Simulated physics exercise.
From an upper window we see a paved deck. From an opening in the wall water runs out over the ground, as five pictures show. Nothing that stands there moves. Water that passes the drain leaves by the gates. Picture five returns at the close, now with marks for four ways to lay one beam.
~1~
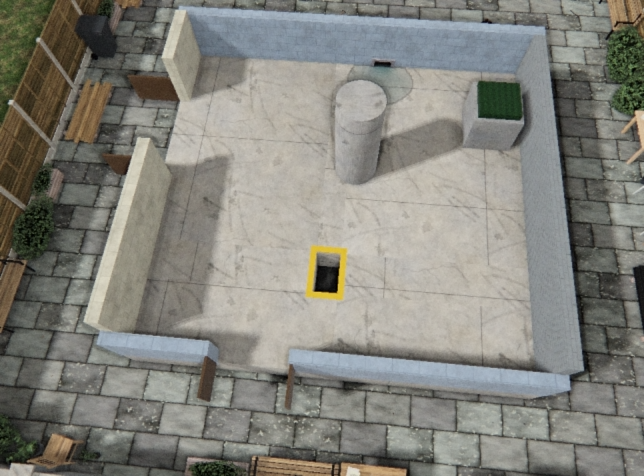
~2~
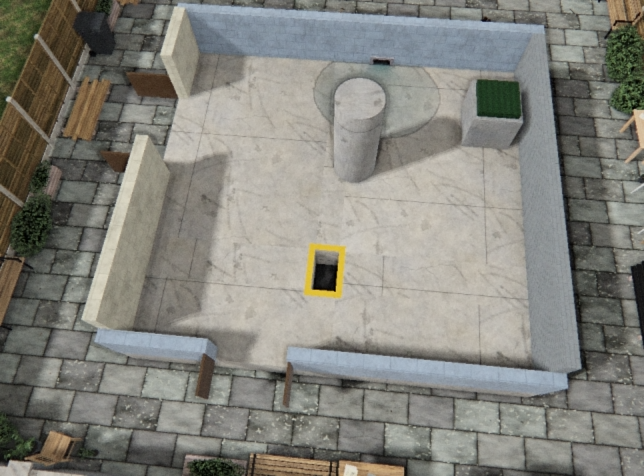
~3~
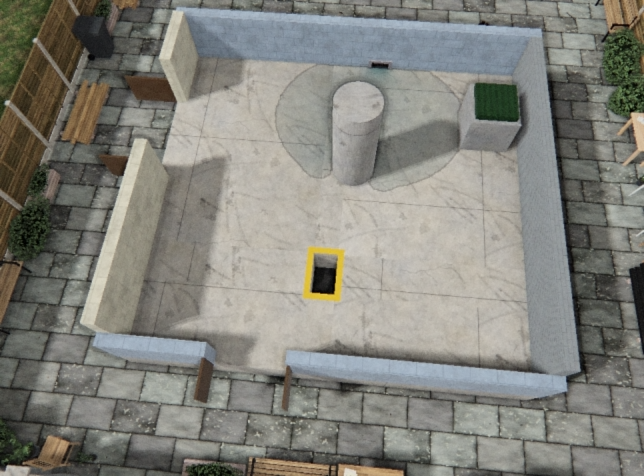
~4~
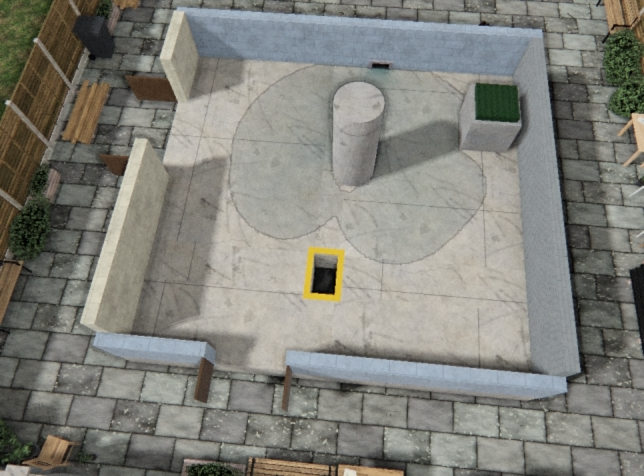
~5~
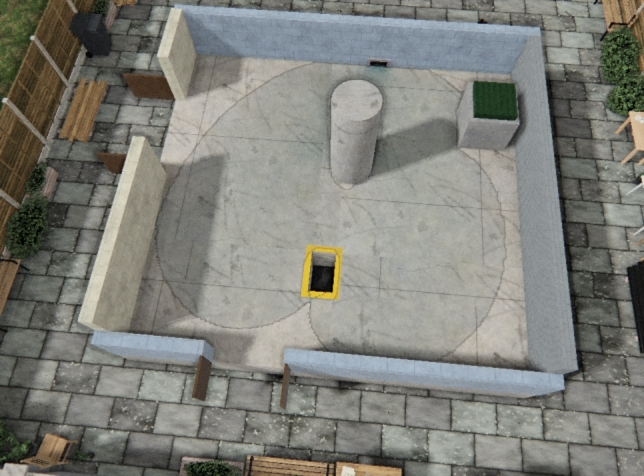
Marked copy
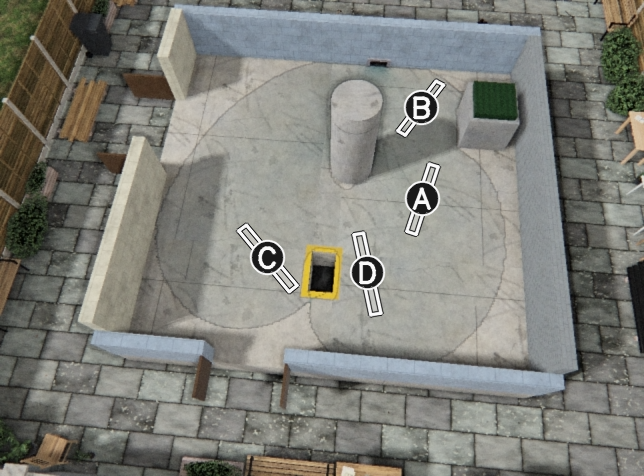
At first, a small patch of water lies by the outfall in the far wall of a paved deck, behind a round pillar. The water spreads around both sides of the pillar in two rounded lobes, which meet in front of it, then widens across most of the floor and reaches the yellow-edged drain.
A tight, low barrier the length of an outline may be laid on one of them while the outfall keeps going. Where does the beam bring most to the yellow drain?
The best place is C.
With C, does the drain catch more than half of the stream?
No, it does not.
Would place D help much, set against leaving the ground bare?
No.
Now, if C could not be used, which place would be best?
Here it is place A.
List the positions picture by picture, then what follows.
In the first frame, outfall at (383, 63); yellow drain at (327, 272); open gate at (256, 353); open gate at (181, 137); 3 % of the ground under water, visible out to (392, 96); yellow drain still dry.
In the second frame, 10 % of the ground under water, visible out to (394, 136); yellow drain still dry.
In the third frame, 20 % of the ground under water, visible out to (393, 186); yellow drain still dry.
In the fourth frame, 38 % of the ground under water, visible out to (399, 261); yellow drain still dry.
In the fifth frame, 67 % of the ground under water, visible out to (181, 295); yellow drain taking water.
In white, A from (411, 232) to (433, 165); B from (401, 132) to (439, 83); C from (242, 227) to (293, 288); D from (358, 233) to (375, 313).
For place A, about 24 % of the stream goes into the yellow drain, about 72 % out by the gates.
For place B, about 19 % of the stream goes into the yellow drain, about 78 % out by the gates.
For place C, about 31 % of the stream goes into the yellow drain, about 65 % out by the gates.
For place D, about 19 % of the stream goes into the yellow drain, about 77 % out by the gates.
